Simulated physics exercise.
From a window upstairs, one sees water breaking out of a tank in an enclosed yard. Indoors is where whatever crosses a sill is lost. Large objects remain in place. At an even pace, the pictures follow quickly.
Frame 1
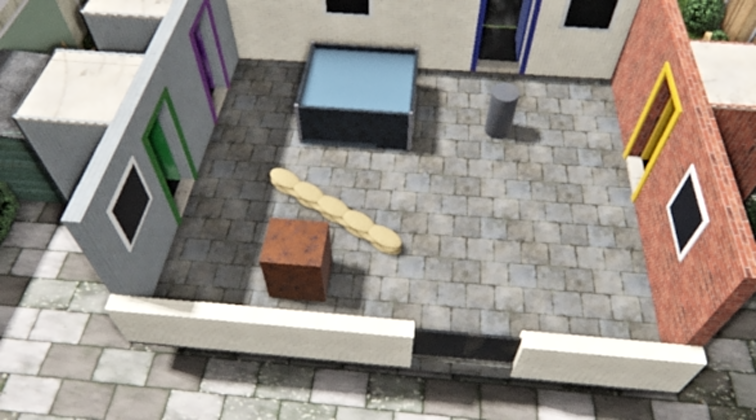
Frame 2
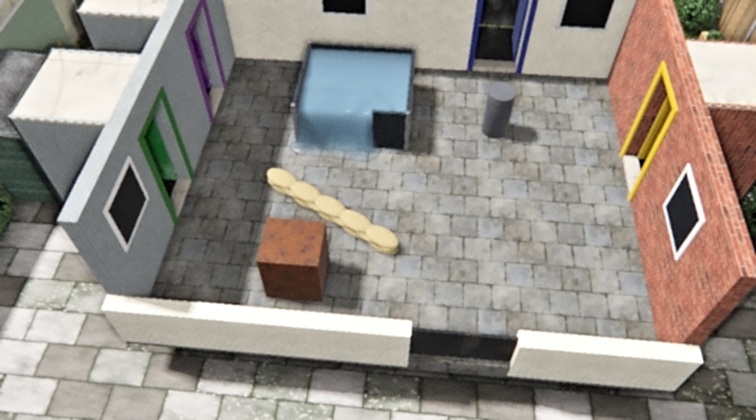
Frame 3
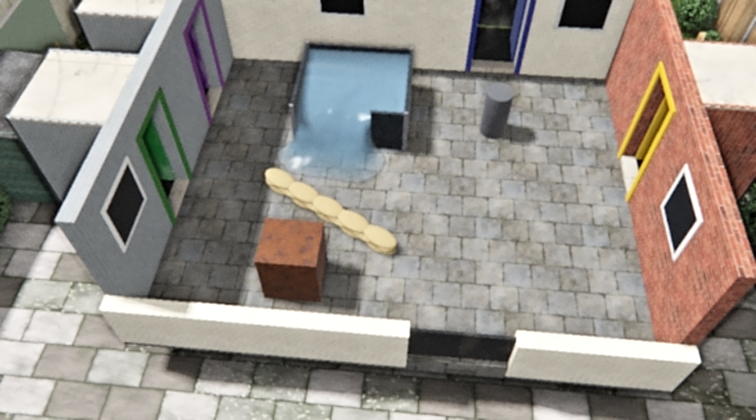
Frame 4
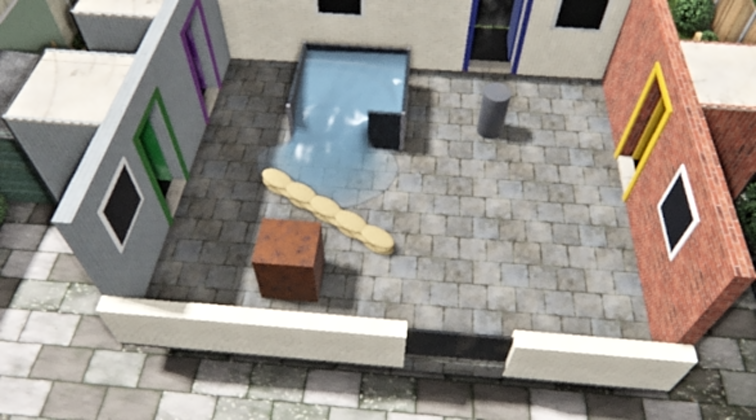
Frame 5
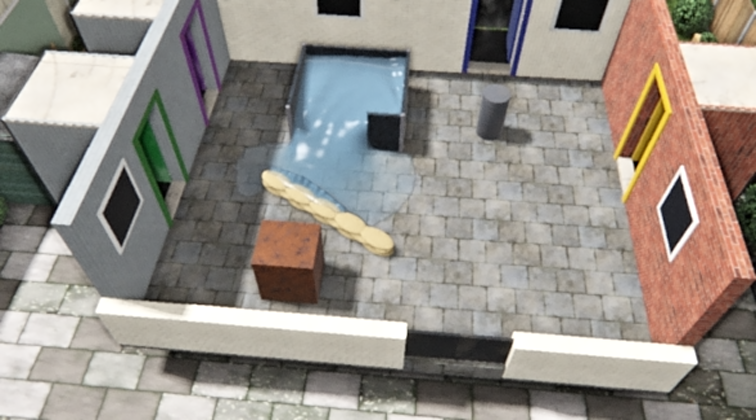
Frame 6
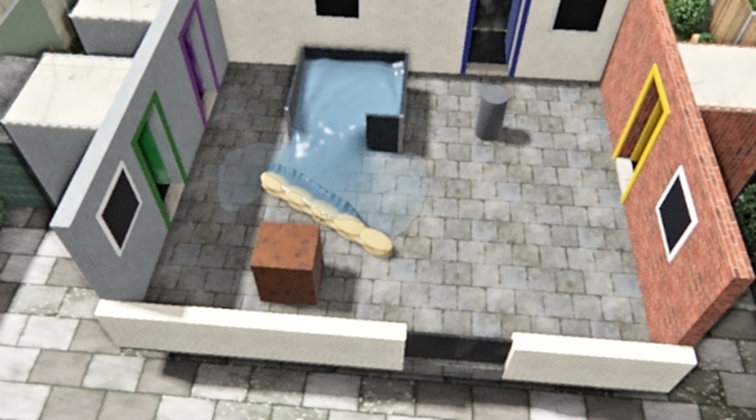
Walled courtyard with grey paving, water pouring out through the open front of a tank and spreading to a row of sandbags.
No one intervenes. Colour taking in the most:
Green.
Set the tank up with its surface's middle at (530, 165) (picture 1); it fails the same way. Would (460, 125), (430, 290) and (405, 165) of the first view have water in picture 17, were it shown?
Point by point, the spots are not hit, hit and not hit.
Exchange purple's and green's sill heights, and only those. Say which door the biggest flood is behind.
That'd be the door marked green, I'd say.
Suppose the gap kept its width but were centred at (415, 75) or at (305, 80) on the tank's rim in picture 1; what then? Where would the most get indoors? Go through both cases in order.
The blue door, then the door marked purple.
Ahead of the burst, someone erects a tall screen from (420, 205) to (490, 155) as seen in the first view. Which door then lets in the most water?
My call is the green door.
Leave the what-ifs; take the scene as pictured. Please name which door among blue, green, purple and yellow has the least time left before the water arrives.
I'd go with the green door.
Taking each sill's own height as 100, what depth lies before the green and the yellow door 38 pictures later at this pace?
Some 190 percent and then some 90 percent.
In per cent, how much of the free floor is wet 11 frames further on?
The answer is around 55 per cent.
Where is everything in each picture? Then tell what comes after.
The first frame shows the water tank at (359, 80) is whole and still.
In the second frame, water pours out at (335, 130) and has run to (294, 144).
In the third frame, water pours out at (334, 133) and has run to (374, 172).
In the fourth frame, the front is at (346, 204), out from the gap at (331, 135).
In the fifth frame, the front is at (364, 226), out from the gap at (331, 137).
In the sixth frame, the front is at (383, 240), out from the gap at (329, 138).
A moment on, water covers 25 % of the floor; purple door not reached, green door a trickle in, blue door not reached, yellow door not reached.
Next, water covers 55 % of the floor; purple door wet at the sill, nothing in, green door some in, blue door not reached, yellow door not reached.
Then, water covers 70 % of the floor; purple door wet at the sill, nothing in, green door a lot in, blue door not reached, yellow door wet at the sill, nothing in.
Later, water covers 85 % of the floor; purple door a trickle in, green door a lot in, blue door not reached, yellow door a trickle in.
In the end, water covers 95 % of the floor; purple door a trickle in, green door a lot in, blue door wet at the sill, nothing in, yellow door a trickle in; the green door has let in the most.
